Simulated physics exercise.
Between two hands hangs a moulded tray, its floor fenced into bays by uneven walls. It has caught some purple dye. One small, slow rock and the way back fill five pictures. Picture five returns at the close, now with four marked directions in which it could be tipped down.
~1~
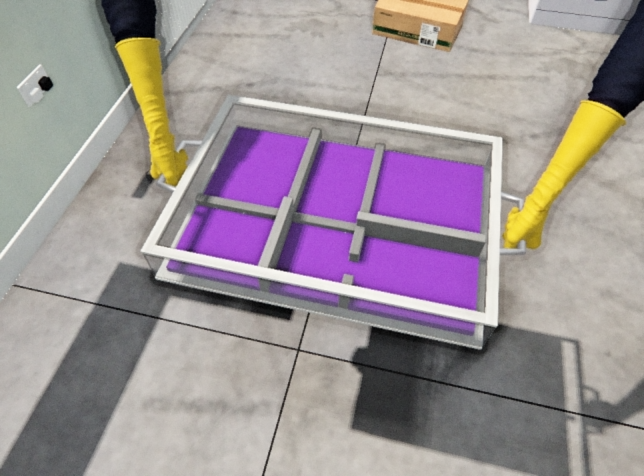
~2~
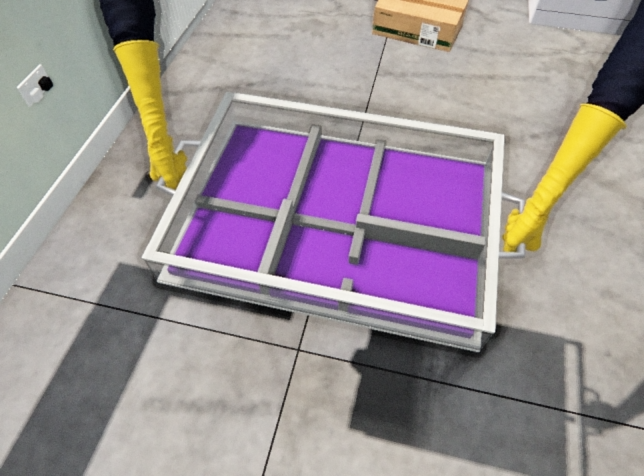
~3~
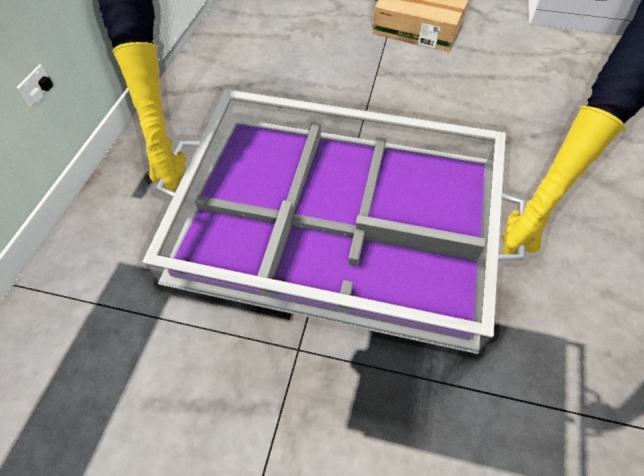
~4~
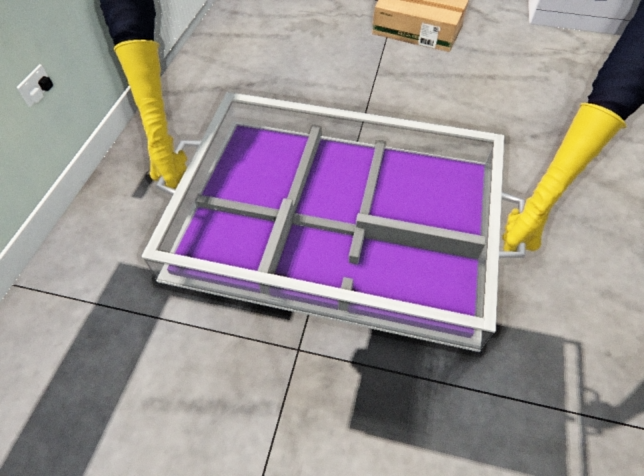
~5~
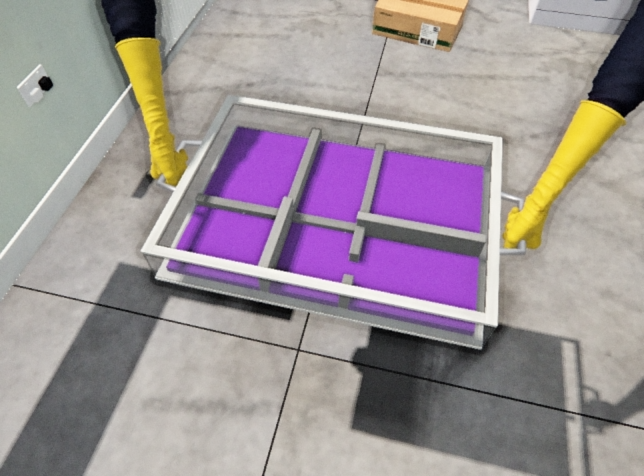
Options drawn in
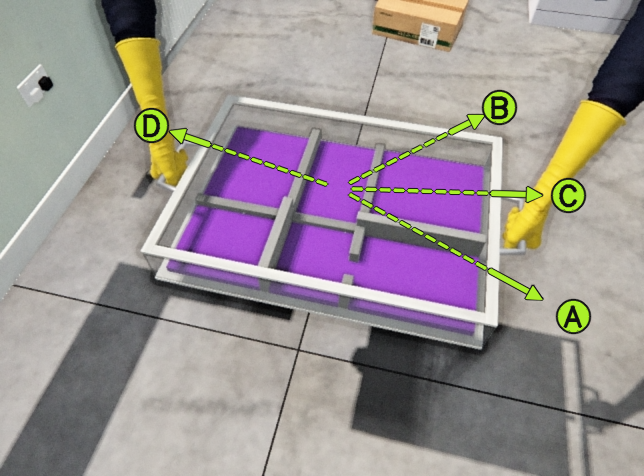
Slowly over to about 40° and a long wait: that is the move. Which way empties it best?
Go for B.
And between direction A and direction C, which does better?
A it is.
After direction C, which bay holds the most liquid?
That is the back right bay.
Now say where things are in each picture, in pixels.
The tray is level; deepest in the front middle bay, at (314, 258), shallowest in the back middle, in the first picture.
Tipped about 3° down to the front; no wall is crossed, in the second picture.
Tipped about 6° down to the front; no wall is crossed, in the third picture.
Tipped about 3° down to the front; no wall is crossed, in the fourth picture.
The tray is level; deepest in the front right bay, at (414, 278), shallowest in the back middle, in the fifth picture.
In lime, A ends at (537, 296); B ends at (479, 117); C ends at (536, 194); D ends at (175, 133).
If A is chosen, about 34 % stays in the tray, the largest part in the front right bay.
If B is chosen, about 20 % stays in the tray, the largest part in the back right bay.
If C is chosen, about 44 % stays in the tray, the largest part in the back right bay.
If D is chosen, about 36 % stays in the tray, the largest part in the back left bay.
